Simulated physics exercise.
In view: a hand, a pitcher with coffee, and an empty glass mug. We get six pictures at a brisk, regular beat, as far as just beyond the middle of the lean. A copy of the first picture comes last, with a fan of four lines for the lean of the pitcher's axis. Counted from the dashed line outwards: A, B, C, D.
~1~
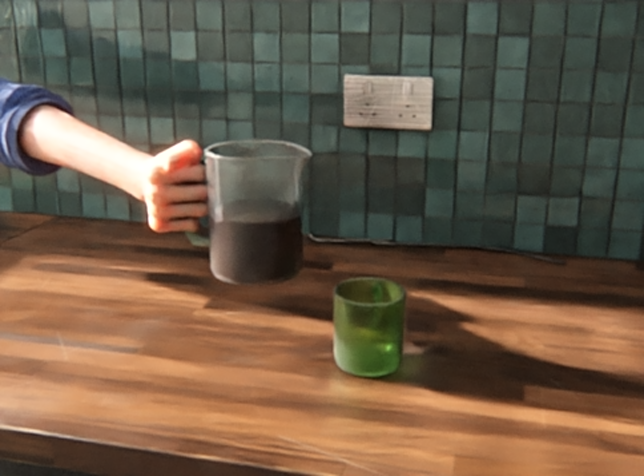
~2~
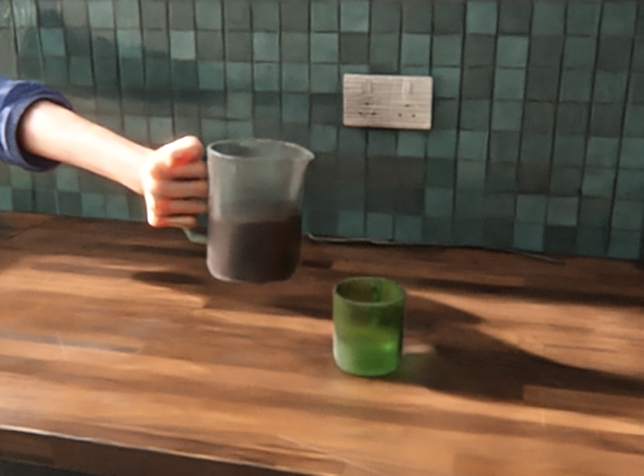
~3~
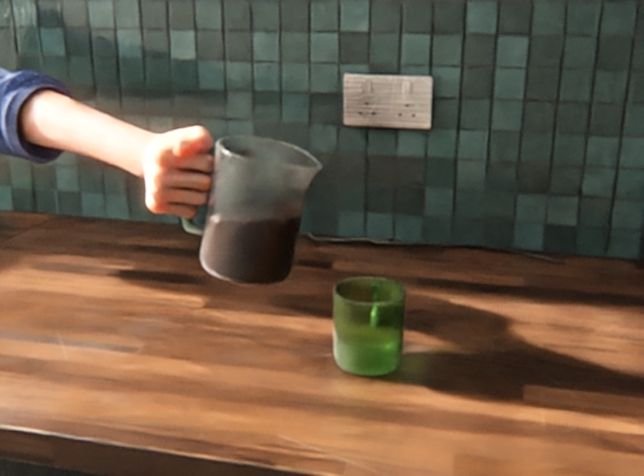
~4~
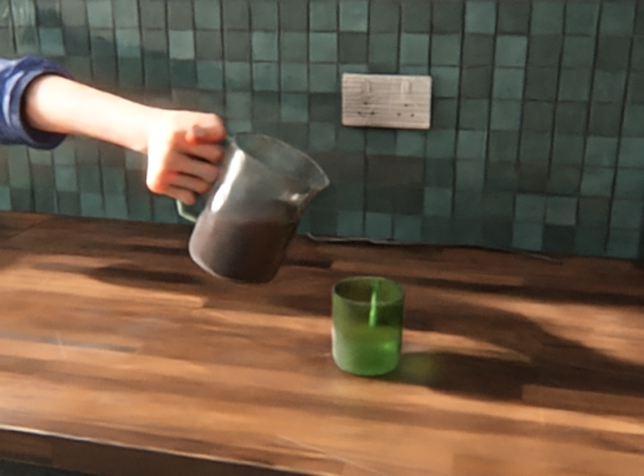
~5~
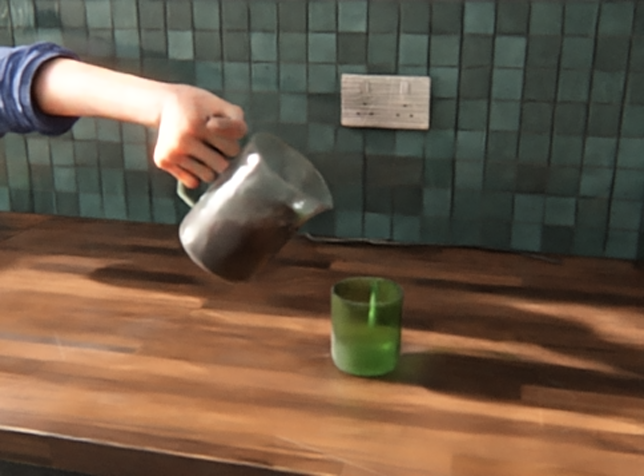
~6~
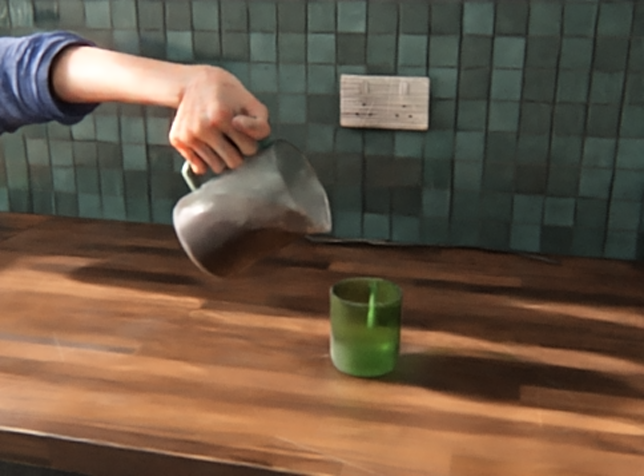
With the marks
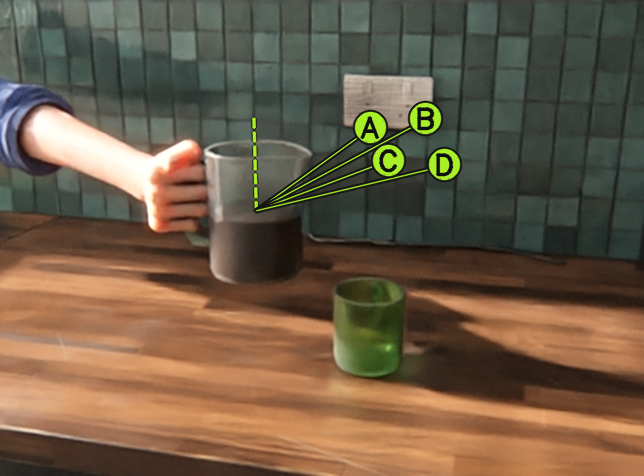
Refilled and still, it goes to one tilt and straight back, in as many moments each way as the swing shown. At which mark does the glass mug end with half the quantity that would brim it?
D.
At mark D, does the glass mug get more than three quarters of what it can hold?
No.
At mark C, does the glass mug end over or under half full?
Under half.
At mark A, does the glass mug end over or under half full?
Under.
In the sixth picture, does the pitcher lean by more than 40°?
Yes.
On the marked copy, A at (357, 138); B at (411, 127); C at (373, 166); D at (428, 169).
If A is chosen, the glass mug ends with about 2 % of what it can hold.
If B is chosen, the glass mug ends with about 12 % of what it can hold.
If C is chosen, the glass mug ends with about 28 % of what it can hold.
If D is chosen, the glass mug ends with about 50 % of what it can hold.
